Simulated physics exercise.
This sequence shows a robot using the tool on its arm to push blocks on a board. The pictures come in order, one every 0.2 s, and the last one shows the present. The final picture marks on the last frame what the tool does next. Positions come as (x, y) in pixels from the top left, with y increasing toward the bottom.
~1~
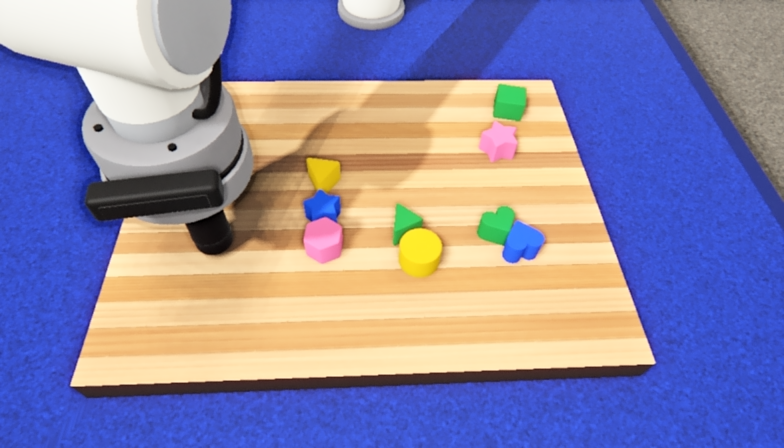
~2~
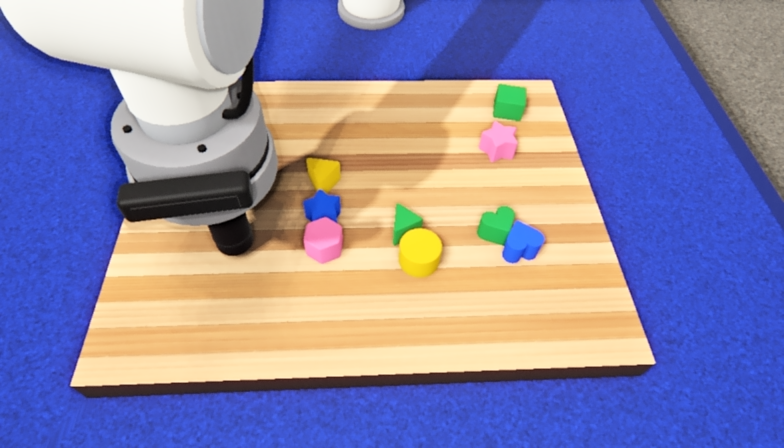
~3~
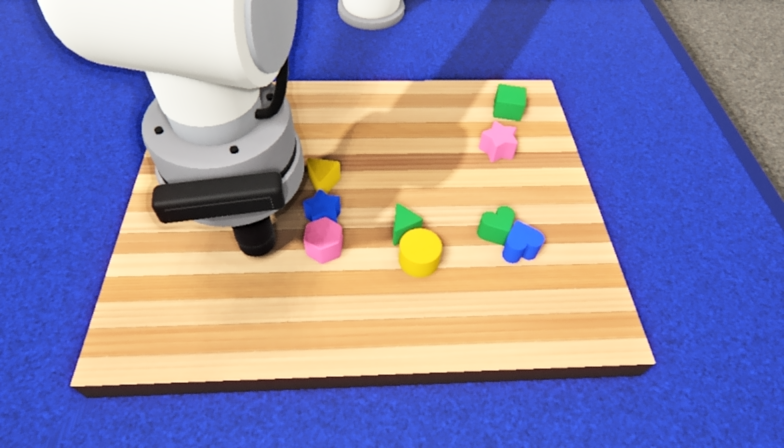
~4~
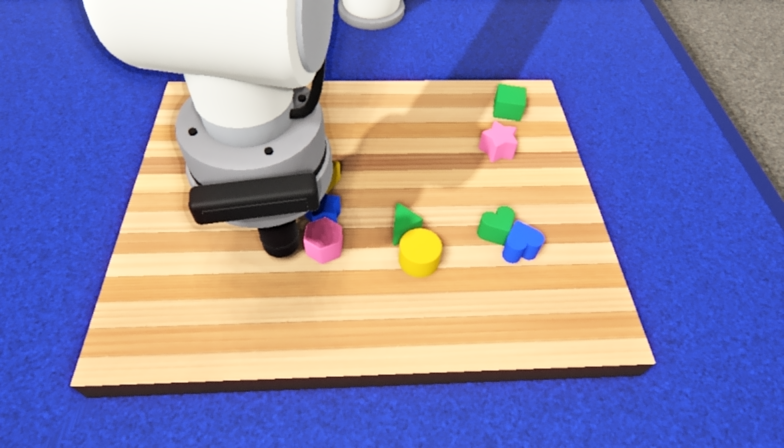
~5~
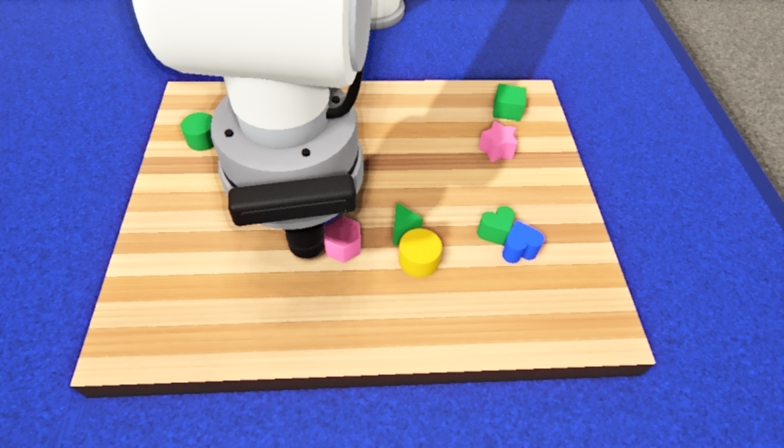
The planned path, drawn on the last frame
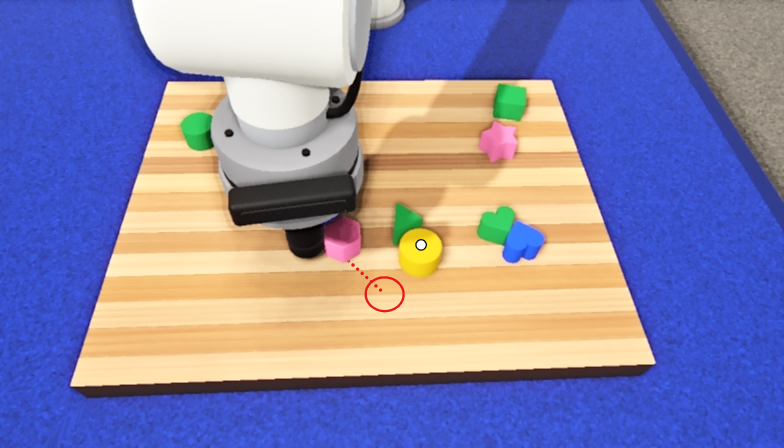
A robot arm slides right across the board and nudges the pink block slightly right.
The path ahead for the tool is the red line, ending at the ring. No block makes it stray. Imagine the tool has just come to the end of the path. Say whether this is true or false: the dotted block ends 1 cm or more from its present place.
This is false.
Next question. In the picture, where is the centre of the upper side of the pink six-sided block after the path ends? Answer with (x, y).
(384, 233)
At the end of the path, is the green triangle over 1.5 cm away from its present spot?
My answer is no.
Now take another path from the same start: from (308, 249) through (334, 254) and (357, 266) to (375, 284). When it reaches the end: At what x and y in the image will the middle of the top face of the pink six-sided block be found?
Its top middle: (387, 232).
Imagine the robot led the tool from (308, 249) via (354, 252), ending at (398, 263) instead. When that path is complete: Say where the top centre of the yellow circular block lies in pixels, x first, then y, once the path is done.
That would be at about pixel (448, 249).
Drawn move, from (308, 249) through (339, 254) and (362, 273) to (385, 294); the dot is on the yellow circular block.
The first path, step by step. One third of the way, tool at (339, 249); pink six-sided block at (373, 230), turned 20° anticlockwise.
Two thirds of the way, tool at (362, 268); pink six-sided block at (384, 233), turned 35° anticlockwise; green triangle at (409, 215), turned 20° anticlockwise.
At the end, tool at (385, 289); pink six-sided block at (384, 233), turned 35° anticlockwise; green triangle at (409, 215), turned 20° anticlockwise; yellow circular block still.
